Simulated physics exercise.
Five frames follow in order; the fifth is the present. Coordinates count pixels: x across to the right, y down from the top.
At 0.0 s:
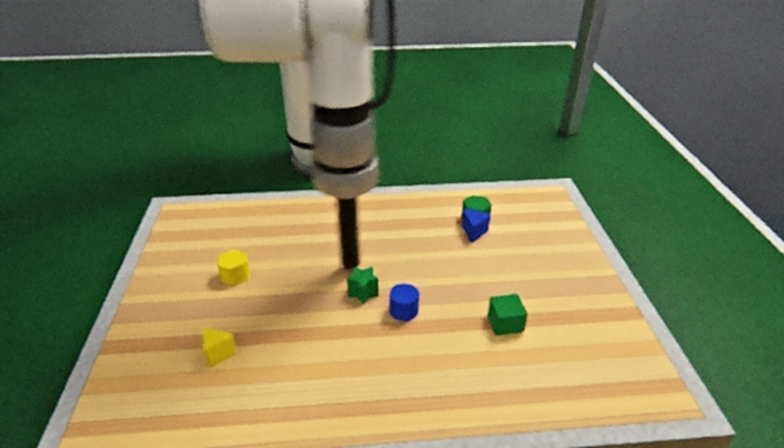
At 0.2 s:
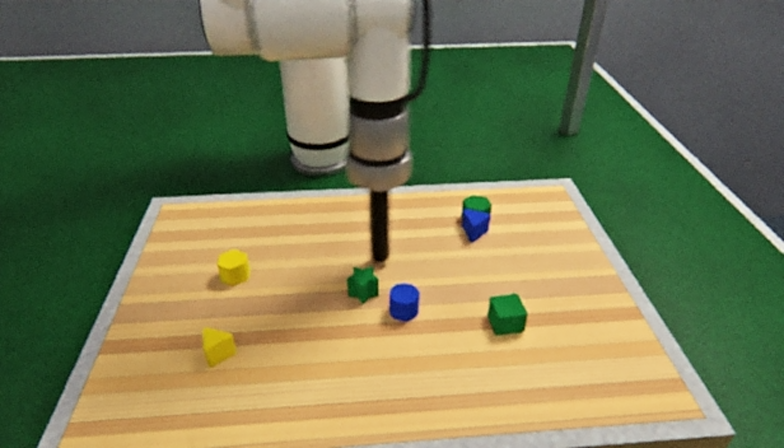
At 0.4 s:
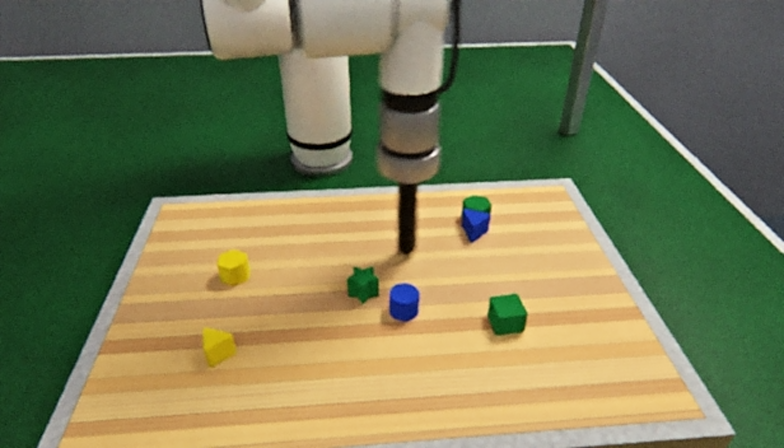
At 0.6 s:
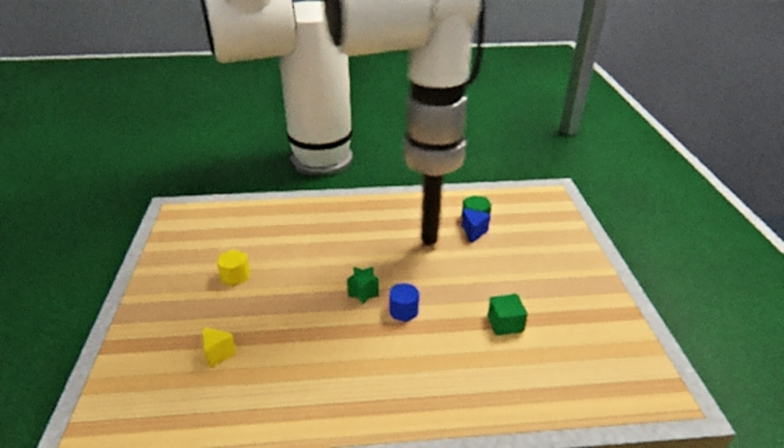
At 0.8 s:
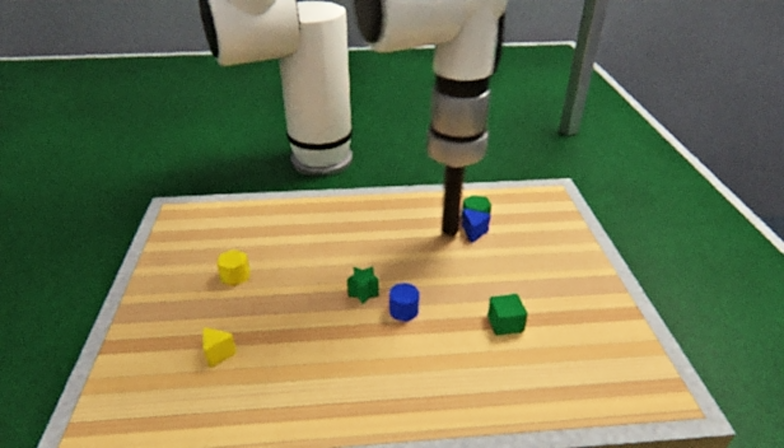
A white robot arm with a black rod pointing down moves steadily right and slightly away over a striped wooden board on a green floor, seen from above the near side by a still camera. Yellow pieces lie at left, a green star and blue cylinder near the middle, a green block at right. The rod nears a blue triangular piece beside a green one at the back, and every piece stays still.
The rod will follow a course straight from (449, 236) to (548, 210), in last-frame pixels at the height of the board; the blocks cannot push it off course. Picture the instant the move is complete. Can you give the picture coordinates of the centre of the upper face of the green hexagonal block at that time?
I'd expect the centre of its top face to be at (483, 196).
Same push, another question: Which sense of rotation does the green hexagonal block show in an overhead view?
Seen from overhead, it turns anticlockwise.
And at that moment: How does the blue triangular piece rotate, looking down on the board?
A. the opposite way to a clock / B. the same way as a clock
Option B.
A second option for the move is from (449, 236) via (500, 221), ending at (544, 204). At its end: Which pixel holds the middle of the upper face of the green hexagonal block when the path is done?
I expect it at (483, 195).
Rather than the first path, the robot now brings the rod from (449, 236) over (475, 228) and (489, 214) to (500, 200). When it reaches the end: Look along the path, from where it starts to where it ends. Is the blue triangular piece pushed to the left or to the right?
So, looking from the first point of the path to the last, the blue triangular piece moves rightwards.
What follows on the original path. One third of the way, rod at (485, 222); blue triangular piece at (505, 211); green hexagonal block at (483, 197), turned 30° anticlockwise.
Two thirds of the way, rod at (518, 213); blue triangular piece at (529, 211), turned 75° clockwise; green hexagonal block at (483, 196), turned 35° anticlockwise.
At the end, rod at (549, 205); blue triangular piece at (529, 212), turned 75° clockwise; green hexagonal block at (483, 196), turned 35° anticlockwise.
